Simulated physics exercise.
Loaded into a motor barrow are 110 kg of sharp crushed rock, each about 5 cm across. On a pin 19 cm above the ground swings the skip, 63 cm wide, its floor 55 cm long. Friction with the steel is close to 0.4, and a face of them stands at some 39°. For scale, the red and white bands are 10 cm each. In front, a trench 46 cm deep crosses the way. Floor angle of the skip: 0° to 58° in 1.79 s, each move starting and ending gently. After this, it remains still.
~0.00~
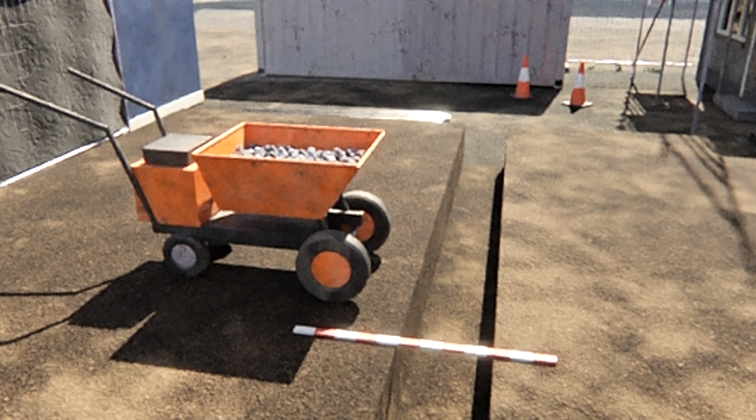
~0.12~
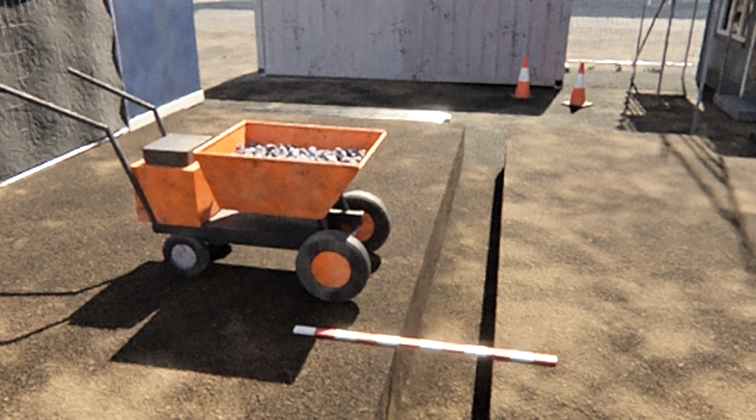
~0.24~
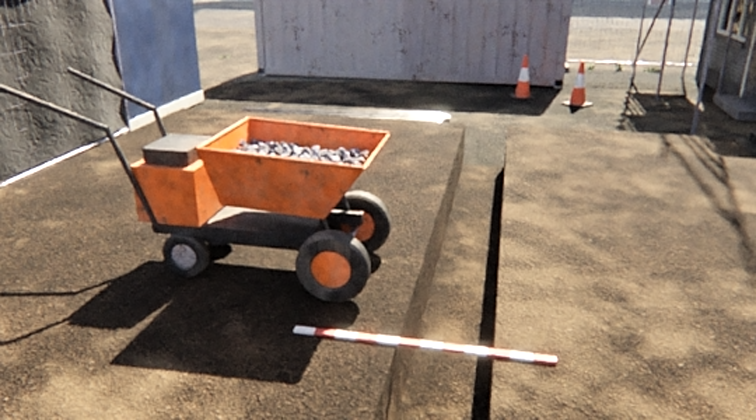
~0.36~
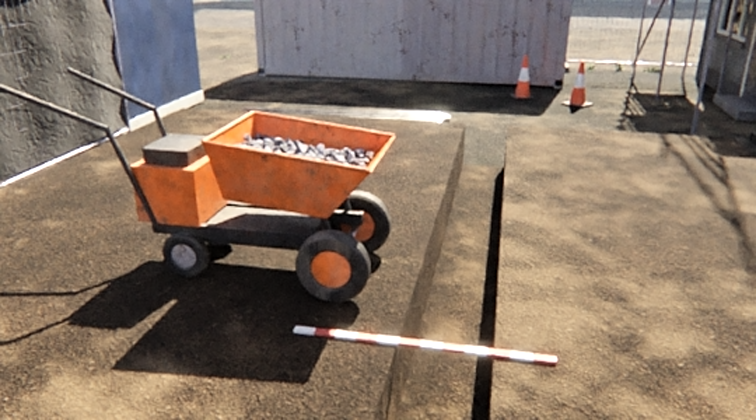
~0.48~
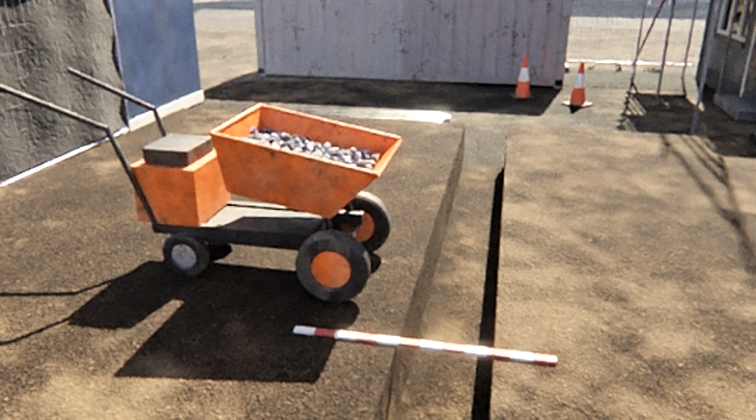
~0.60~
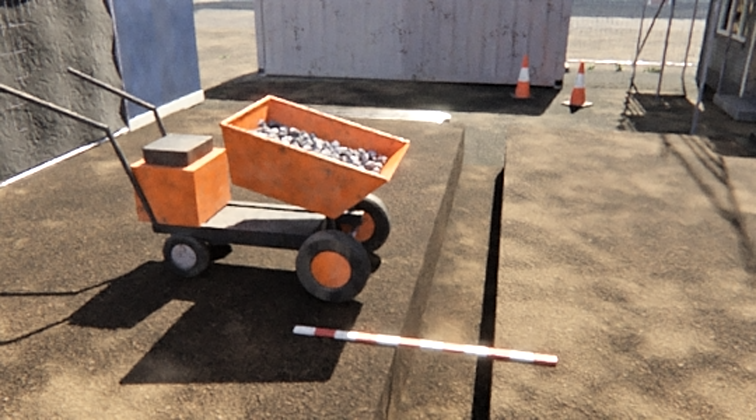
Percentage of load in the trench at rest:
10 %.
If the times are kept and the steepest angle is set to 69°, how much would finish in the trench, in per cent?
It would be near 55 per cent.
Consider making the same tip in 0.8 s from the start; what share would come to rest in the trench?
Close to 20 per cent then.
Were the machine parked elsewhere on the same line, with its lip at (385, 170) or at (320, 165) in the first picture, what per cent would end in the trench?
That gives roughly 5 per cent and roughly 10 per cent.
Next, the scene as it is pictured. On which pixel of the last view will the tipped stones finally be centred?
The resting stones are centred at roughly (473, 364).
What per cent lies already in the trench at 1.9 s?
By that point it's something like 0 in a hundred.
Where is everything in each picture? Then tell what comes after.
In the first picture, the skip is at 0°, its lip at (358, 167); the top of the load is at (298, 153).
The second picture shows lip at (359, 167), floor tilted 1°, highest stones at (299, 153); the stones move at 0.1 m/s on average.
The third picture shows lip at (364, 169), floor tilted 3°, highest stones at (270, 148); the stones move at 0.2 m/s on average.
In the fourth picture, the skip is at 6°, its lip at (370, 171); the top of the load is at (269, 144); the stones move at 0.3 m/s on average.
In the fifth picture, the skip is at 10°, its lip at (378, 175); the top of the load is at (272, 139); the stones move at 0.3 m/s on average.
In the sixth picture, the skip is at 15°, its lip at (387, 180); the top of the load is at (274, 131); the stones move at 0.4 m/s on average.
After 1.3 s the floor is at 49°; 100 % in the skip; the foremost stones are at (418, 210).
After 1.9 s the floor is at 58°; 100 % in the skip; the foremost stones are at (450, 224).
After 2.2 s the floor is at 58°; 96 % in the skip, 4 % in the trench; the foremost stones are at (487, 312).
After 4.2 s the floor is at 58°; 89 % in the skip, 10 % in the trench; the foremost stones are at (500, 329).
